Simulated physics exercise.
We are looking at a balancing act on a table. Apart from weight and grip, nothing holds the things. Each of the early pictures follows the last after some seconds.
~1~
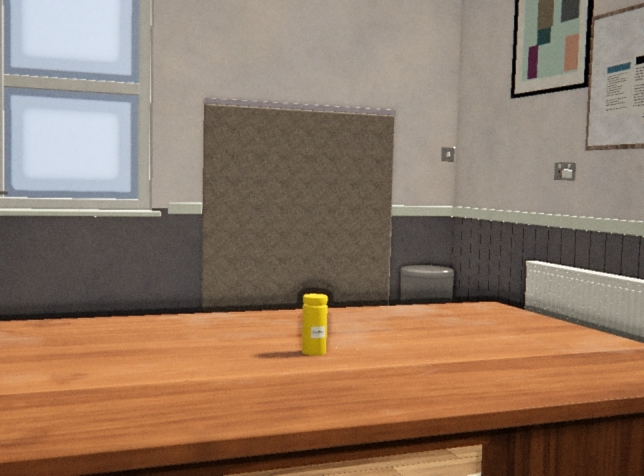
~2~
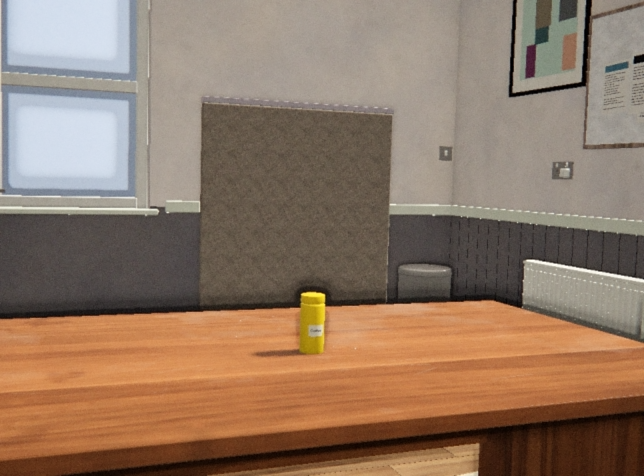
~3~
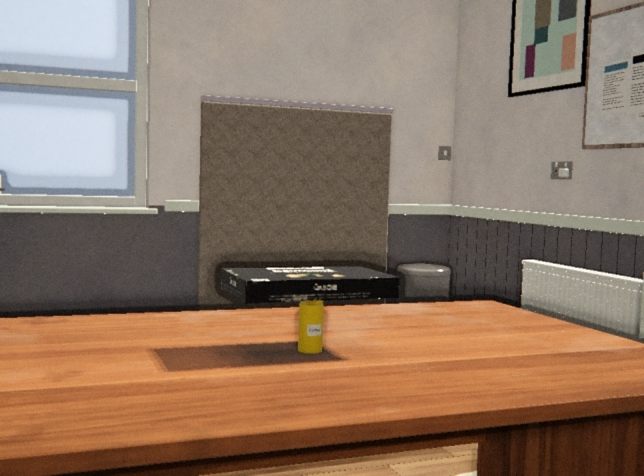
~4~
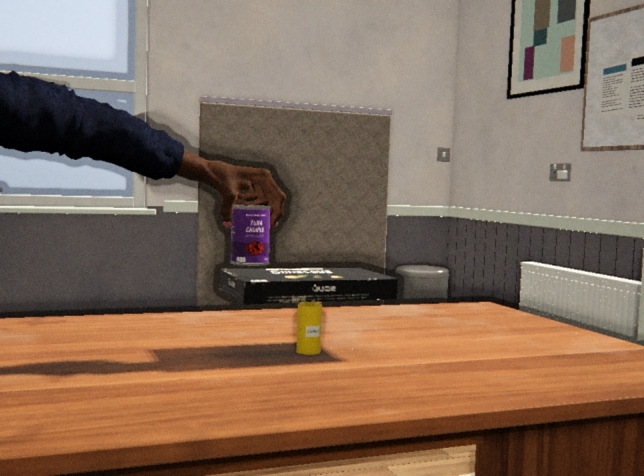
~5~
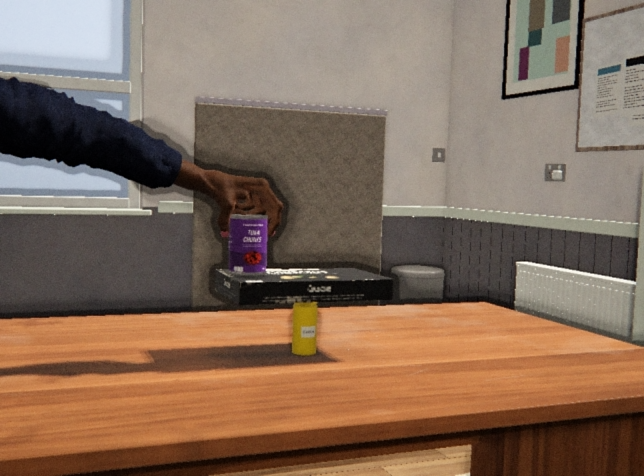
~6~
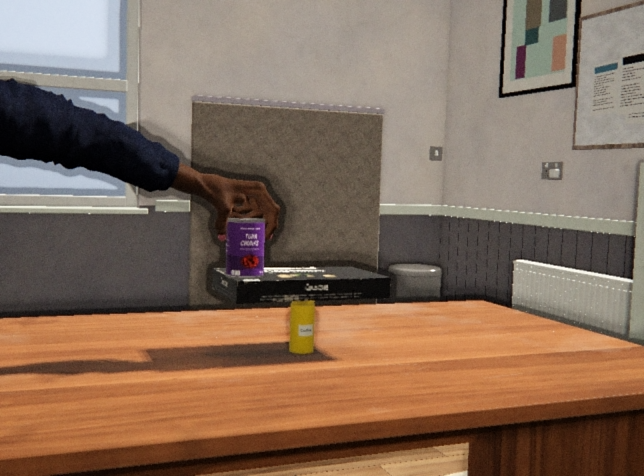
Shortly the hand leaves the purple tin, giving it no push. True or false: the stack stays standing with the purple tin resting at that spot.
False.
Then, 0.40 s later than the last frame, purple tin now fallen; black packet tilted by 51°.
Then, 0.60 s later than the last frame, black packet now fallen; yellow shaker tilted by 66°.
When it is over, fallen, black packet, purple tin and yellow shaker. The stack comes apart.
